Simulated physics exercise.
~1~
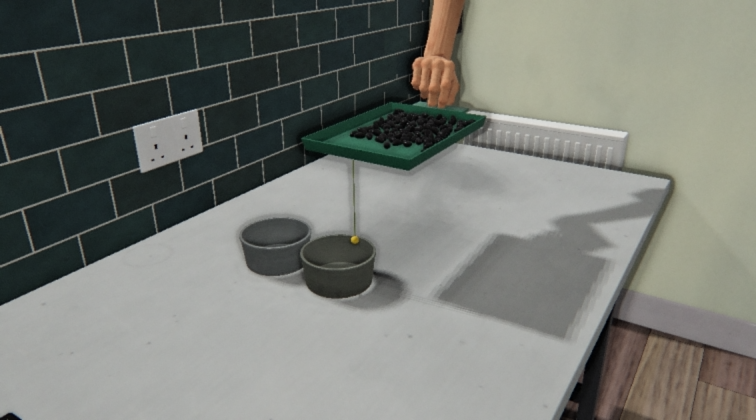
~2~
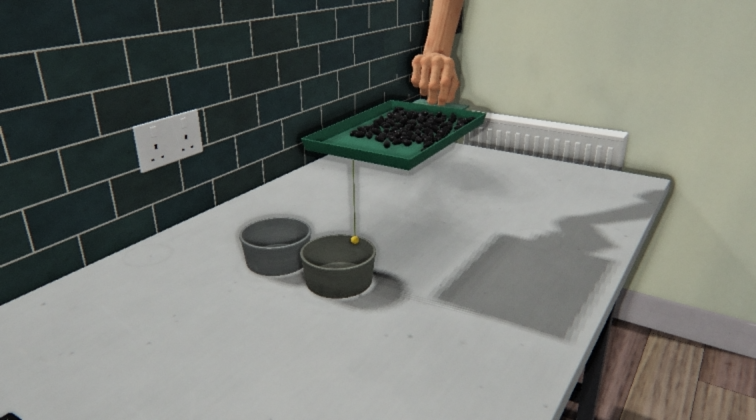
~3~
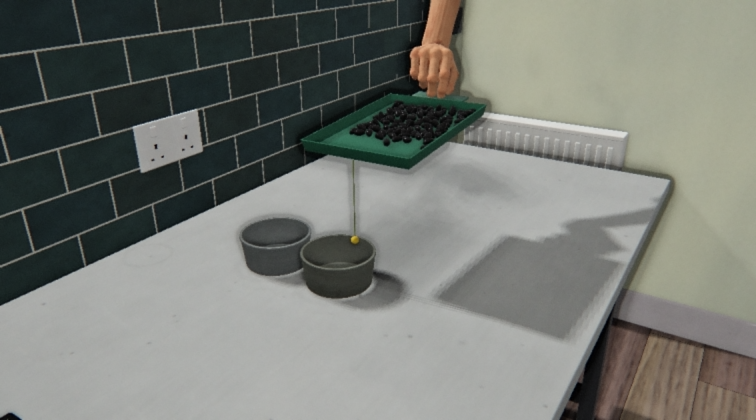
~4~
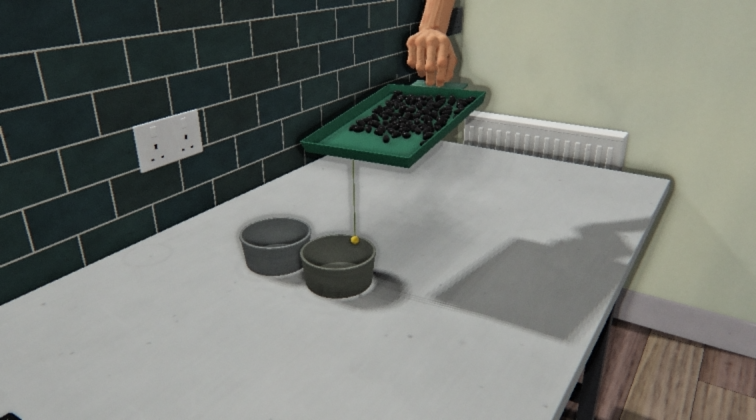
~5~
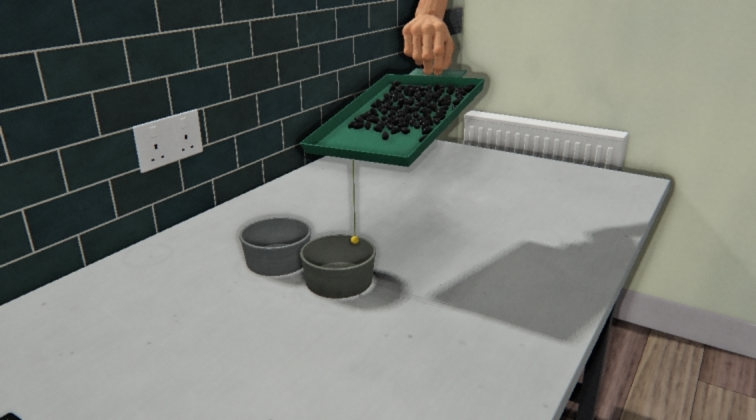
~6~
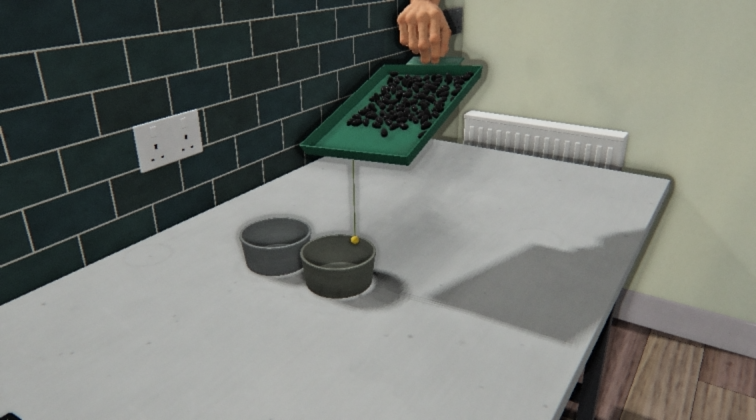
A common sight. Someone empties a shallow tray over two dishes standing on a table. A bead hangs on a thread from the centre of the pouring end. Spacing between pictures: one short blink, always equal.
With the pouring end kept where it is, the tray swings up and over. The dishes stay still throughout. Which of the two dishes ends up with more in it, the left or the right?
The right one.
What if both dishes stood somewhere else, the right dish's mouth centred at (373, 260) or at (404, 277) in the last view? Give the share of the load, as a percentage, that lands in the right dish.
0 %, 0 %.
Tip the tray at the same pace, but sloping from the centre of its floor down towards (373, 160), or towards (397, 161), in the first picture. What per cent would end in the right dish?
About 10 % and 0 %.
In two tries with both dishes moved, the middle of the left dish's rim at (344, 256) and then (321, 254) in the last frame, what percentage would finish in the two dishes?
About 40 per cent, then about 60 per cent.
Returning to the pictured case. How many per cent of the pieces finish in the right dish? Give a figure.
I'd put that share near 40 per cent.
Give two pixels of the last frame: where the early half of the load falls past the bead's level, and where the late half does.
It passes near (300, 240) first and then near (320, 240).
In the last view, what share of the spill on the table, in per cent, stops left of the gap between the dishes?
Close to 60 %.
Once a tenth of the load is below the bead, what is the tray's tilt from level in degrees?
Around 95°, give or take.
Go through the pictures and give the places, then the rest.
The first frame shows corners of the pouring end near (305, 138) and (409, 158), level; middle of the load near (409, 129), black beans; left dish near (253, 257); right dish near (317, 279); bead on its thread near (355, 240).
The second frame shows corners of the pouring end near (305, 138) and (409, 158), level; middle of the load near (409, 127).
The third frame shows corners of the pouring end near (305, 139) and (408, 157), tipped barely, lowest at the left corner; middle of the load near (409, 123).
The fourth frame shows corners of the pouring end near (304, 141) and (407, 156), tipped a little, lowest at the left corner; middle of the load near (408, 116).
The fifth frame shows corners of the pouring end near (304, 142) and (406, 155), tipped a little, lowest at the left corner; middle of the load near (407, 108).
The sixth frame shows corners of the pouring end near (303, 144) and (405, 155), tipped clearly, lowest at the left corner; middle of the load near (405, 101); left dish near (253, 257); right dish near (317, 279).
Shortly afterwards, tray tipped steeply; all but a few on the tray; only a few in the air.
Next, tray tipped right over; the bulk on the tray; a little in the right dish; only a few in the left dish; a little outside both; a little in the air.
Some moments later, tray tipped past a quarter turn; near a third in the right dish; near a quarter in the left dish; near half outside both.
In the end, tray tipped past a quarter turn; near a third in the right dish; near a quarter in the left dish; near half outside both.
